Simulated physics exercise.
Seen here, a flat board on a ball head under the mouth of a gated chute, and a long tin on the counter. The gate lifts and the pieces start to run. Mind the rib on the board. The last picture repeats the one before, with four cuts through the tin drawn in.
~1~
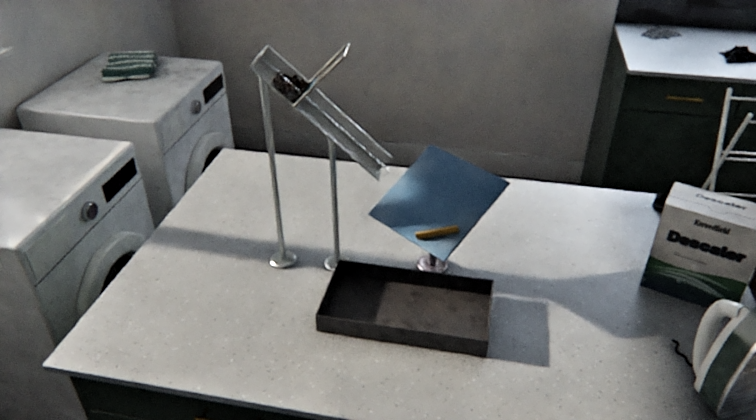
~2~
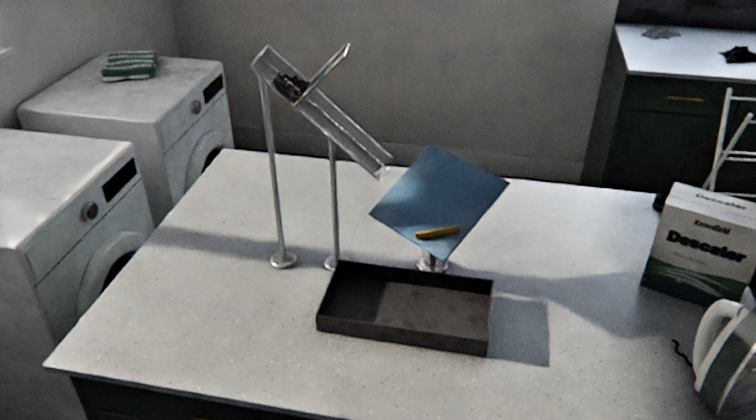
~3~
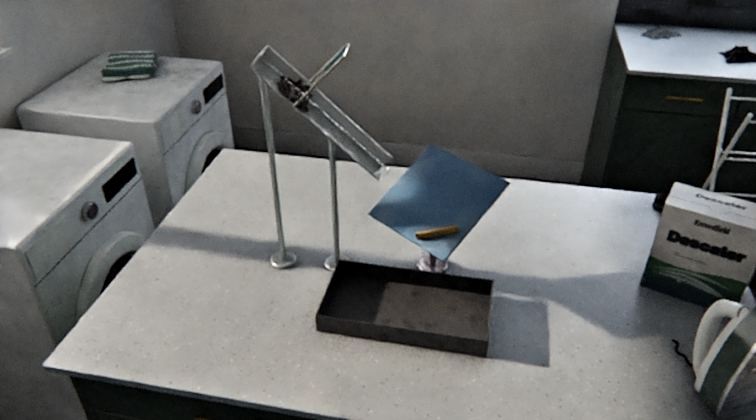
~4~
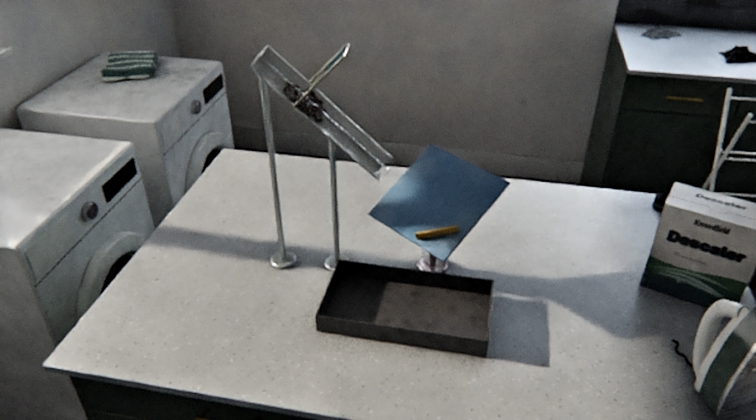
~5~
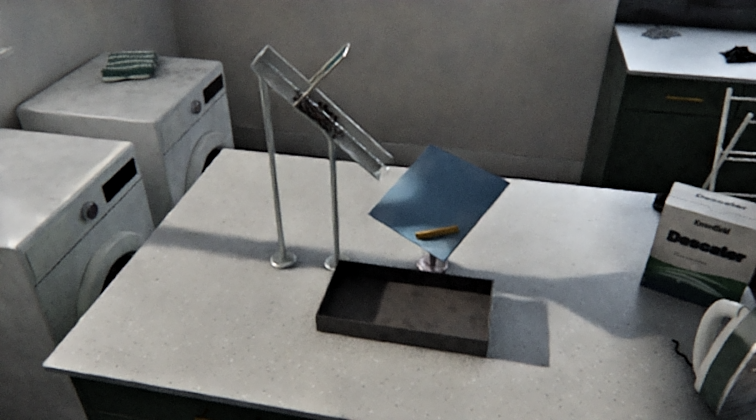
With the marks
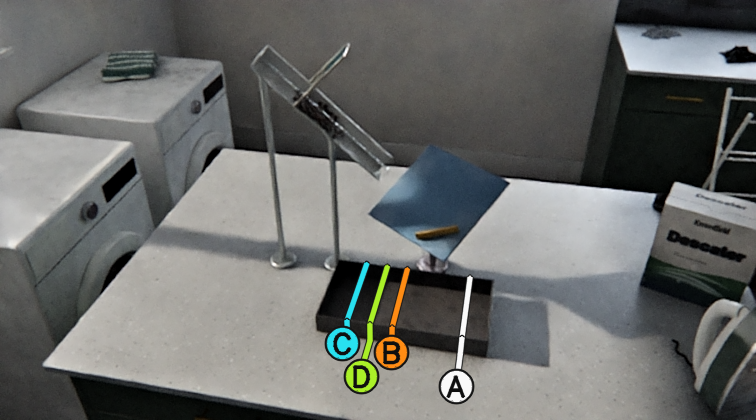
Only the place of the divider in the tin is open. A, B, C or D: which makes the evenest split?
Use line D.
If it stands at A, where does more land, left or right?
The left side.
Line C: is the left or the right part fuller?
Right.
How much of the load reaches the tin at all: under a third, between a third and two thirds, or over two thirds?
About that: Over two thirds.
On the marked copy, line A crosses the front rim at (462, 337); line B crosses the front rim at (392, 326); line C crosses the front rim at (347, 320); line D crosses the front rim at (370, 323).
With A, of what is caught, nearly all on the left of the divider, a small part on the right.
With B, of what is caught, most on the left of the divider, a small part on the right.
With C, of what is caught, a small part on the left of the divider, most on the right.
With D, of what is caught, about half on the left of the divider, about half on the right.
